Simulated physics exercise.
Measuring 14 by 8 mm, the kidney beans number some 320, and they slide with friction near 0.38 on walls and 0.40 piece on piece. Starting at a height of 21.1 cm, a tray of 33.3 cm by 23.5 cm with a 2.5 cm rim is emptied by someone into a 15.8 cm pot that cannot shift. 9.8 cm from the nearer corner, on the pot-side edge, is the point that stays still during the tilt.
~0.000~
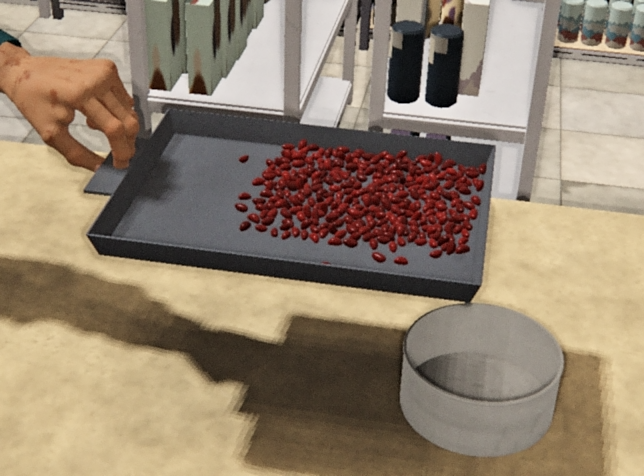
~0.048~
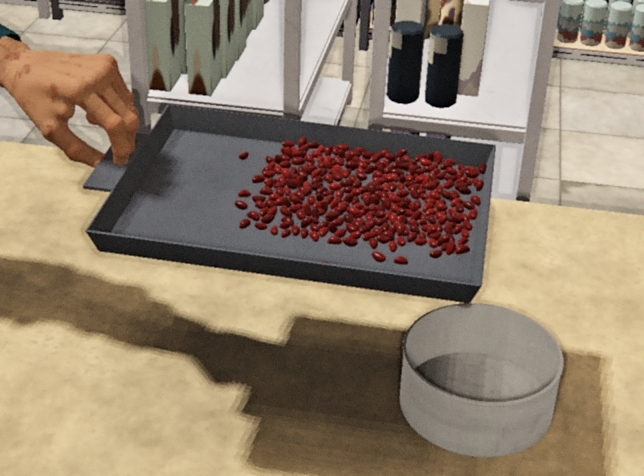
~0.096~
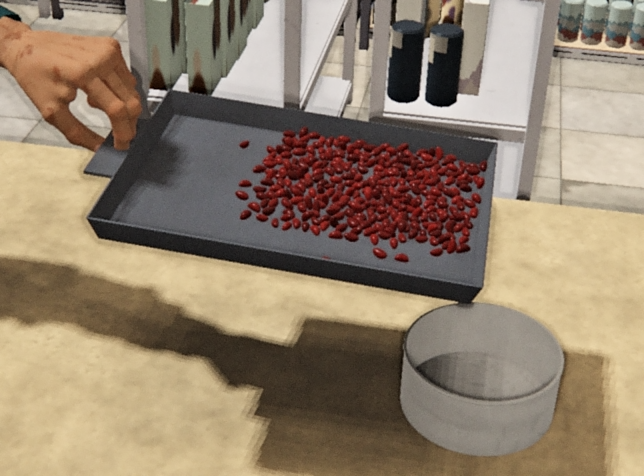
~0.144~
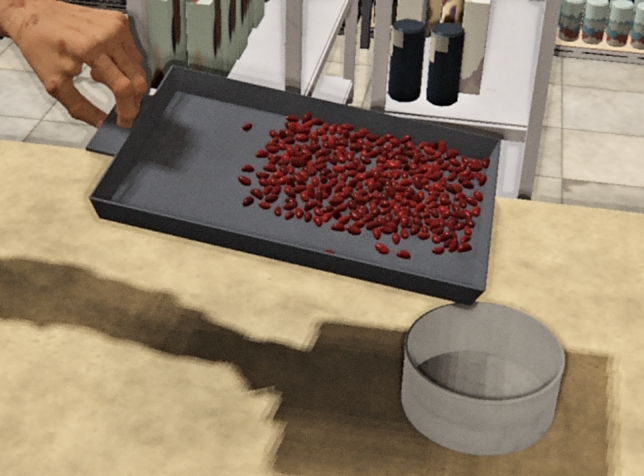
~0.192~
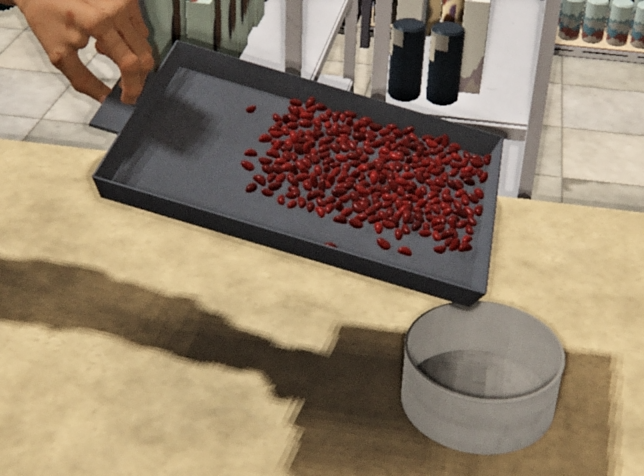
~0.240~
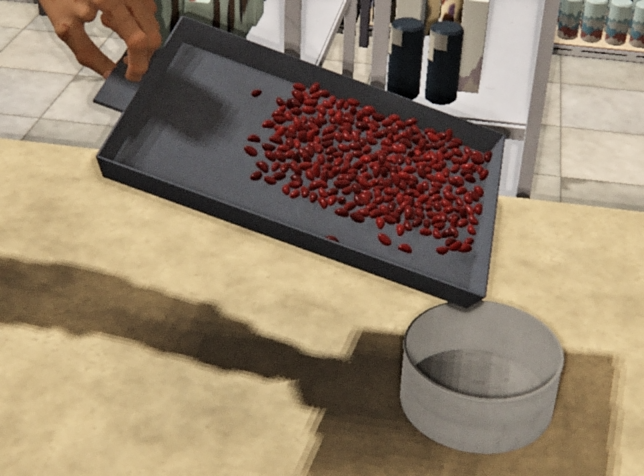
A hand held a dark tray of red beans level above a counter, near a round gray pot, then raised its left side so the tray slanted down toward the right.
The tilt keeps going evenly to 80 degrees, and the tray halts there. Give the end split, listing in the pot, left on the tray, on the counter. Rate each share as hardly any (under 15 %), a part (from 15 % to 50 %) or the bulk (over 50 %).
Pot: A part; tray: Hardly any; counter: The bulk.
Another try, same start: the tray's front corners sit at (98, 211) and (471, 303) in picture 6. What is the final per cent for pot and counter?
You'd end with pot at 0 and counter at 95.
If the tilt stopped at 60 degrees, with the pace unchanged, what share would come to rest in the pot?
In that case, near 15 percent.
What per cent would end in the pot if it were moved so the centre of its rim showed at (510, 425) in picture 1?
About 80 per cent.
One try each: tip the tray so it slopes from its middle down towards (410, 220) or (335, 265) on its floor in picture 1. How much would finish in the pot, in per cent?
The share comes to about 40 in a hundred, then about 0 in a hundred.
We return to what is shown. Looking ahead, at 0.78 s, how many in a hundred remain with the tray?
About 85 per cent.
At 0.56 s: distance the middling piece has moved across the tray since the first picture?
Roughly 5 cm.
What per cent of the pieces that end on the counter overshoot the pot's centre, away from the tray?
Some 80 per cent.
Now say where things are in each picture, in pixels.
The first picture shows tray tilt 0 degrees, front corners at (98, 231) and (473, 278); middle of the pieces at (366, 198); pot at (483, 350).
The second picture shows tray tilt 1 degrees, front corners at (97, 227) and (473, 279); middle of the pieces at (365, 197).
The third picture shows tray tilt 4 degrees, front corners at (98, 214) and (474, 280), lowest corner right front; middle of the pieces at (367, 191).
The fourth picture shows tray tilt 8 degrees, front corners at (101, 195) and (477, 283), lowest corner right front; middle of the pieces at (369, 183).
The fifth picture shows tray tilt 13 degrees, front corners at (104, 174) and (478, 285), lowest corner right front; middle of the pieces at (372, 174).
The sixth picture shows tray tilt 17 degrees, front corners at (108, 154) and (478, 288), lowest corner right front; middle of the pieces at (374, 166); pot at (483, 347). Its pace works out near 95 degrees a second.
After 0.56 s, tilt 48 degrees; the tray holds 100 %, the pot 0 %.
After 0.78 s, tilt 69 degrees; the tray holds 85 %, the pot 0 %.
Then, at 1.11 s, tilt 80 degrees; the tray holds 25 %, the pot 15 %.
By 2.6 s all is still; pot 25 %, tray 5 %, counter 65 %.
